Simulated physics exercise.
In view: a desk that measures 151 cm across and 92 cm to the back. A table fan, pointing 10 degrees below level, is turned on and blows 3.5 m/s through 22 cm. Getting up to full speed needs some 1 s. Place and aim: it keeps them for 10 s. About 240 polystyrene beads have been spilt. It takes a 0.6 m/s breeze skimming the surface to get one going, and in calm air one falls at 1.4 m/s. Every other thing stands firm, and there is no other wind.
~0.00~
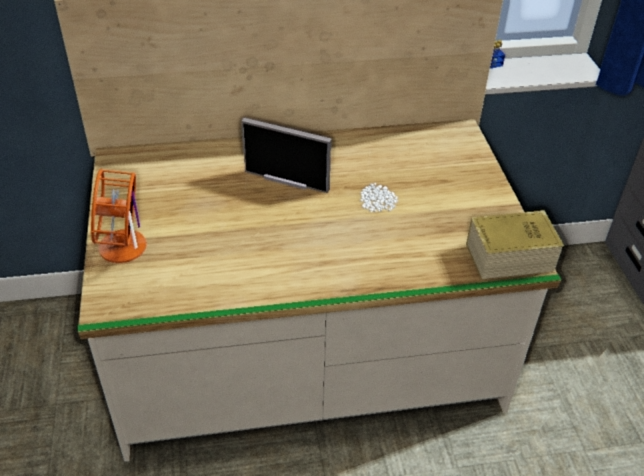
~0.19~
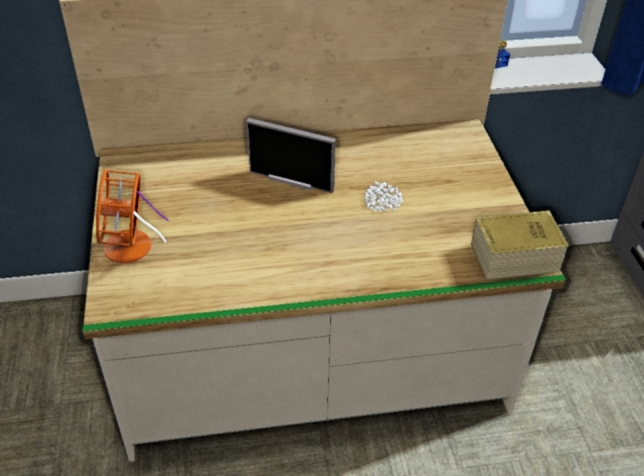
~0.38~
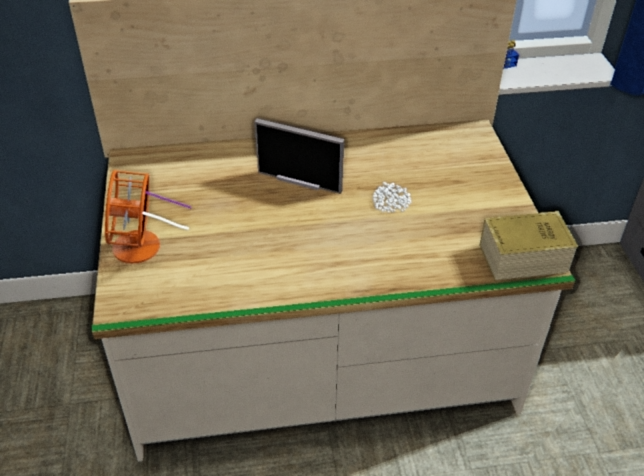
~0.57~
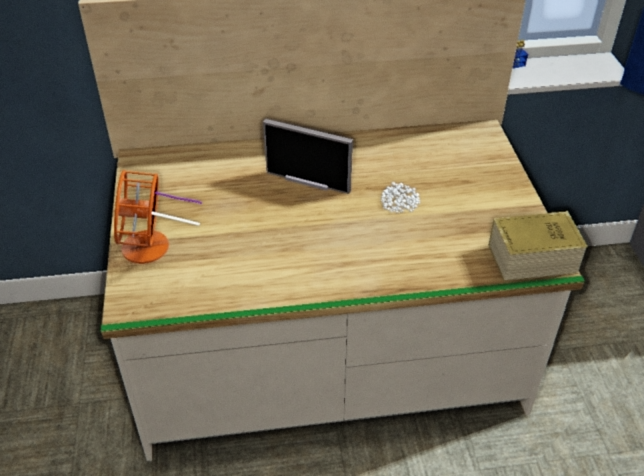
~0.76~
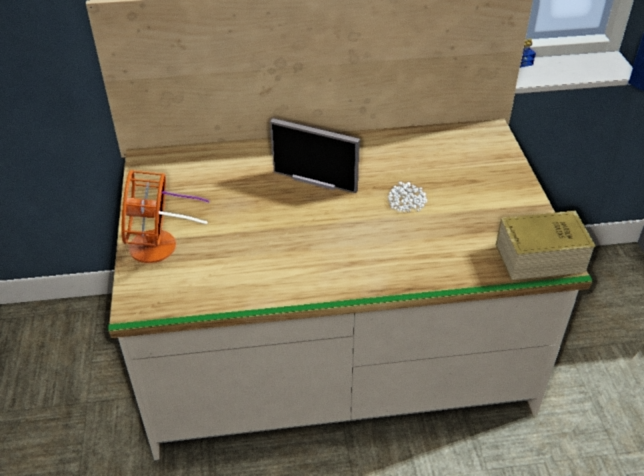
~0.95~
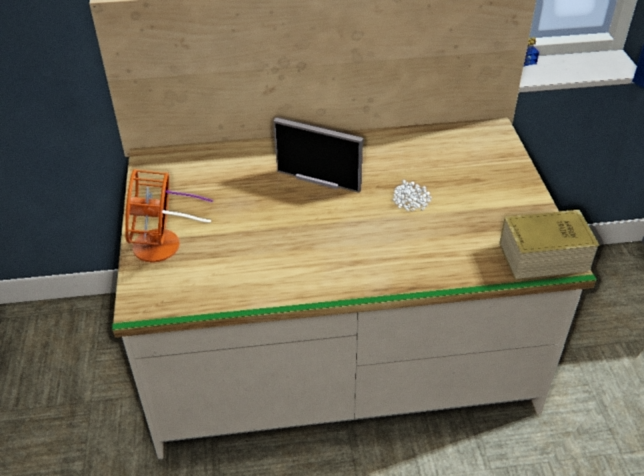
On a wooden desk, ribbons on an orange table fan lifting and streaming towards white beads, which barely stir beside a laptop.
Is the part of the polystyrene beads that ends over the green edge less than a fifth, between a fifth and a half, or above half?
I think fewer than one in five will wind up past that edge.
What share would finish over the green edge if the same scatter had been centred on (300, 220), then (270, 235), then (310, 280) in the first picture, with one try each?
Roughly 0 %, then 25 %, then 100 %.
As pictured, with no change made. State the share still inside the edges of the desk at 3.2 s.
I'd estimate about 90 per cent.
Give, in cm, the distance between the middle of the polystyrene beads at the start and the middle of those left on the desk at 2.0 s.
About 30 cm.
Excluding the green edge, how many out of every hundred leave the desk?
Estimate: Near 15 %.
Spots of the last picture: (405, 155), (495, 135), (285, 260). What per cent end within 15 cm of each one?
In order: About 40 %, then 25 %, then 0 %.
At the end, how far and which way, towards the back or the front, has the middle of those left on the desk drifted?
It shifted toward the rear by roughly 25 cm.
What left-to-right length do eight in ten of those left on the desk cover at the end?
Looks like some 40 cm to me.
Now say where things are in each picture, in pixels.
The middle of the polystyrene beads is near (379, 198), none has stirred yet and the mouth of the table fan is at (114, 208), in the first frame.
The middle of the polystyrene beads is near (383, 199), none has stirred yet and the green edge is centred on (334, 305), in the second frame.
The middle of the polystyrene beads is near (391, 199), none has stirred yet, the top of a laptop is at (299, 130) and the top of a book is at (531, 232), in the third frame.
The middle of the polystyrene beads is near (400, 200) and none has stirred yet, in the fourth frame.
The middle of the polystyrene beads is near (407, 199) and none has stirred yet, in the fifth frame.
The middle of the polystyrene beads is near (410, 196) and about 1 % have left their places, in the sixth frame.
After 2.0 s, 0 % are over the green edge; the middle of those still in play is near (442, 156); 51 % have settled or left.
After 3.2 s, 0 % are over the green edge; the middle of those still in play is near (442, 156); 52 % have settled or left.
After 5.5 s, 0 % are over the green edge; the middle of those still in play is near (442, 156); 57 % have settled or left.
After 10.0 s, at the end, 0 % are over the green edge; the middle of those still in play is near (442, 156).
